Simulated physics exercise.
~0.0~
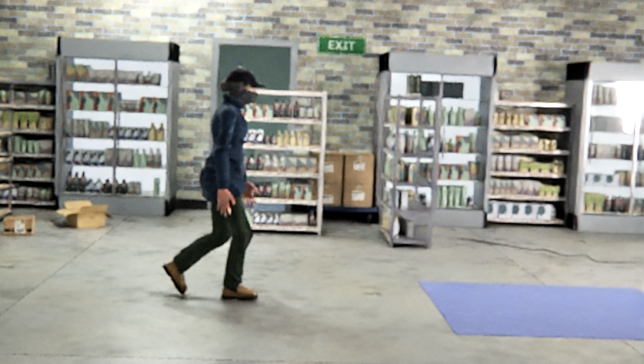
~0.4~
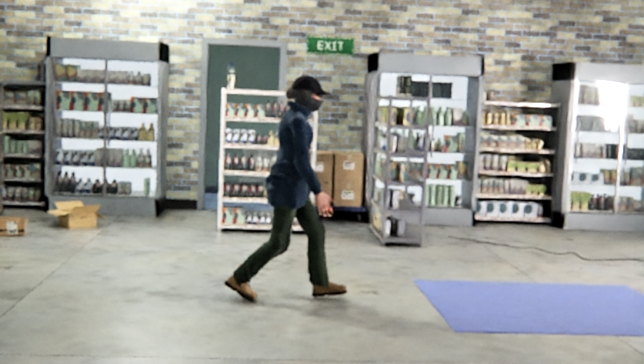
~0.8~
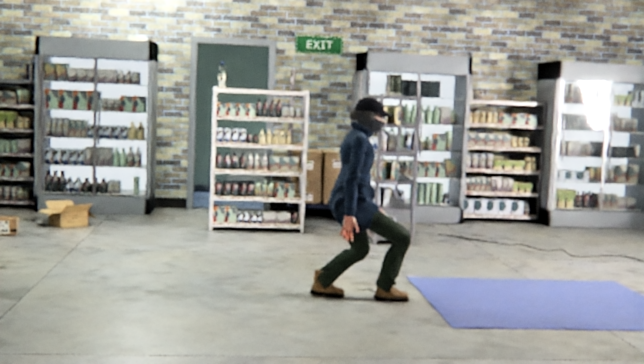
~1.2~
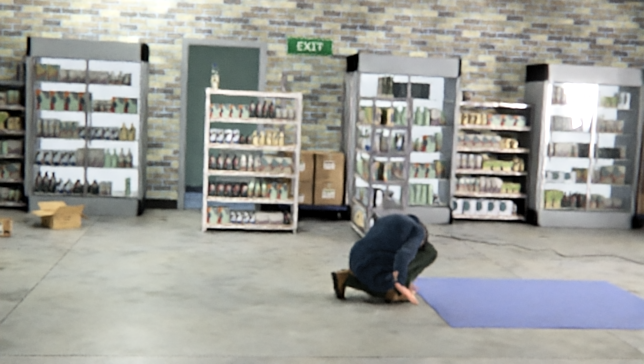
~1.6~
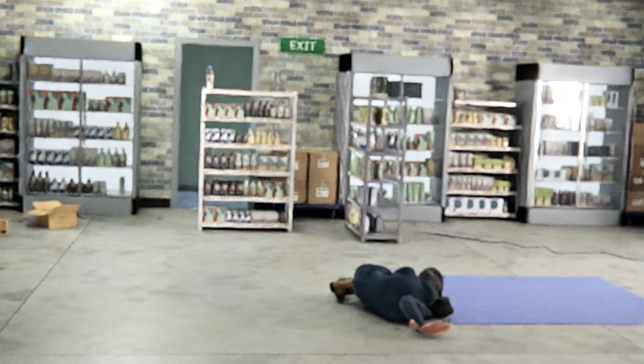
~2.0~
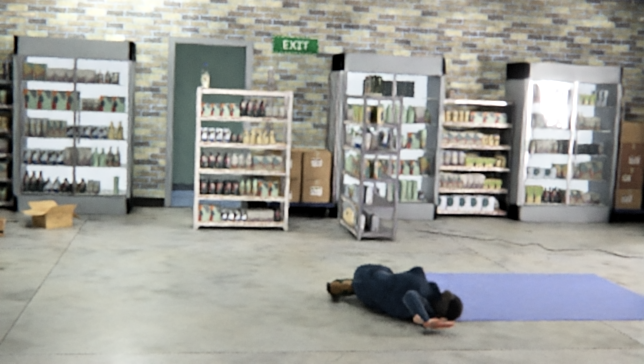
Store interior with shelves and an exit sign, a masked shopper in a cap walking right, crumpling and lying still beside a blue mat.
